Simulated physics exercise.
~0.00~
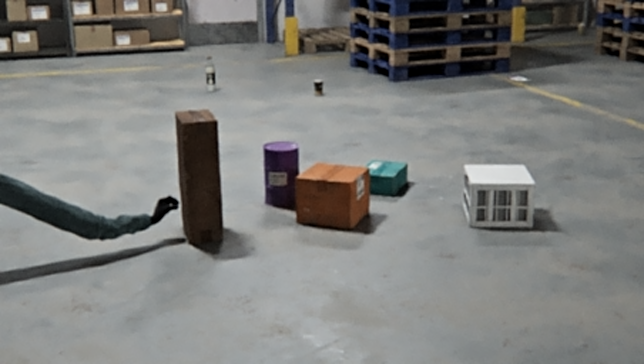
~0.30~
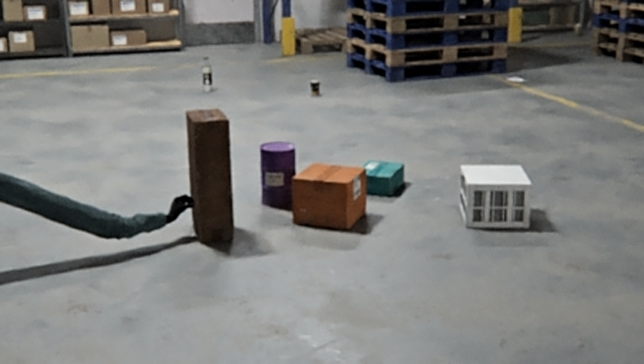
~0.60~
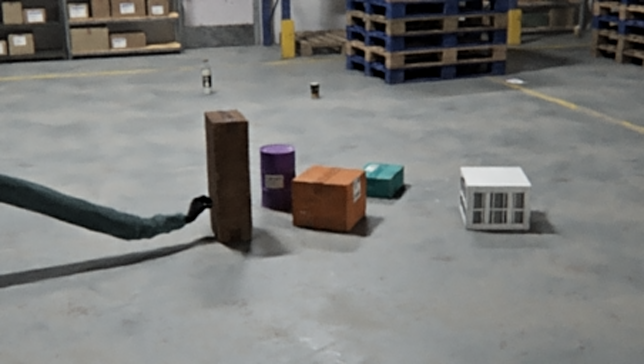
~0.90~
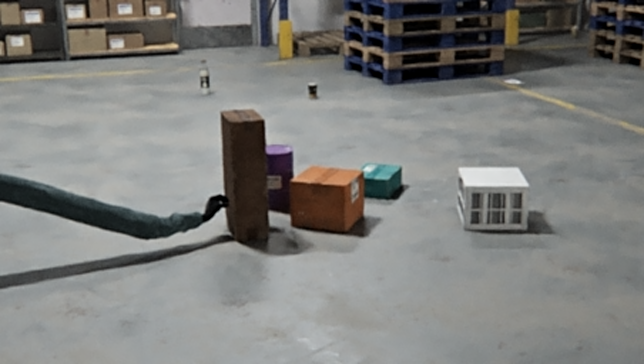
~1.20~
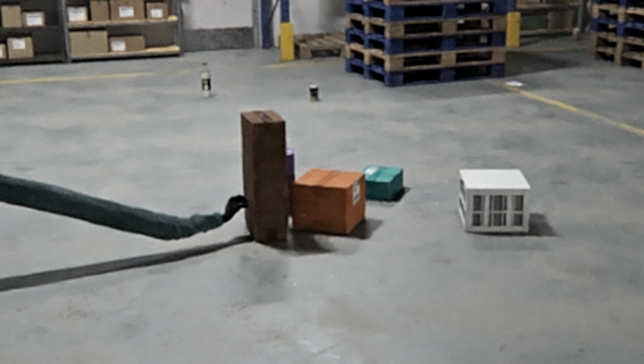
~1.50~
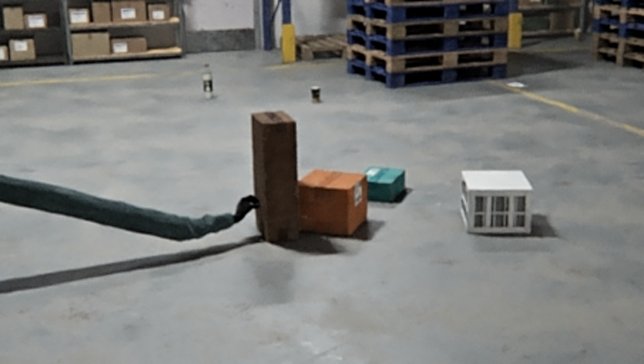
A dark-sleeved arm pushed a tall brown box steadily to the right across the warehouse floor, past the front of a purple canister until it hid it, and the box ended still upright beside the orange parcel, with the turquoise parcel and white crate unmoved.
